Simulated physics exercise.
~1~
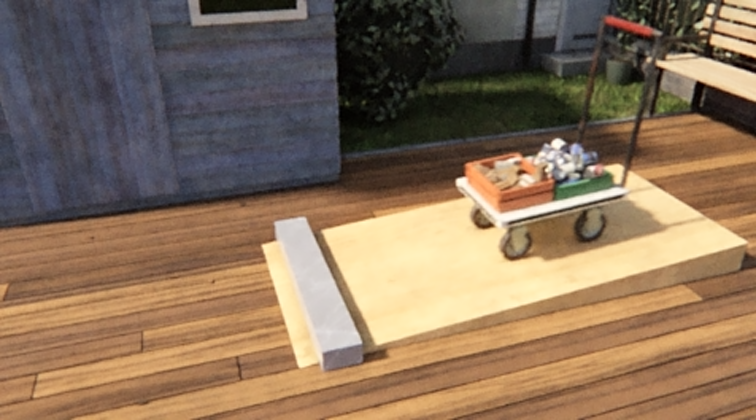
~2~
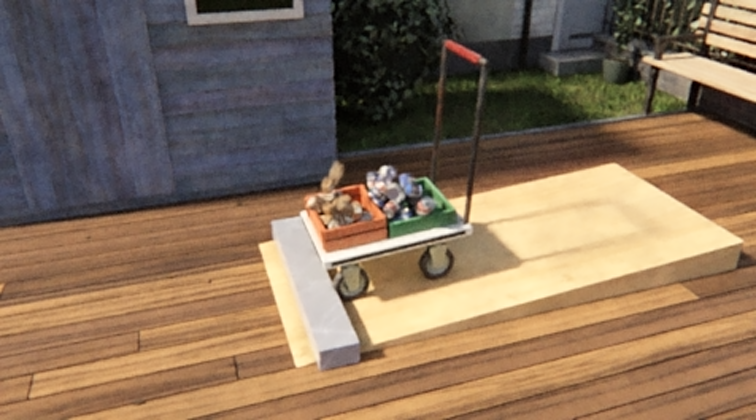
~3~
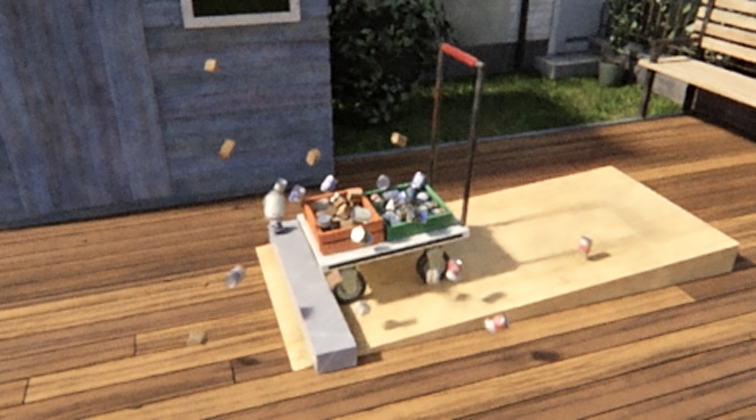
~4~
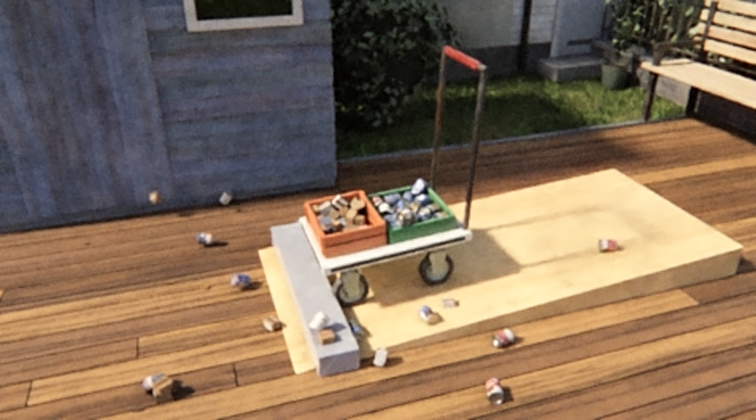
A trolley rolls left down a ramp, stops at a kerb, and scatters small items.
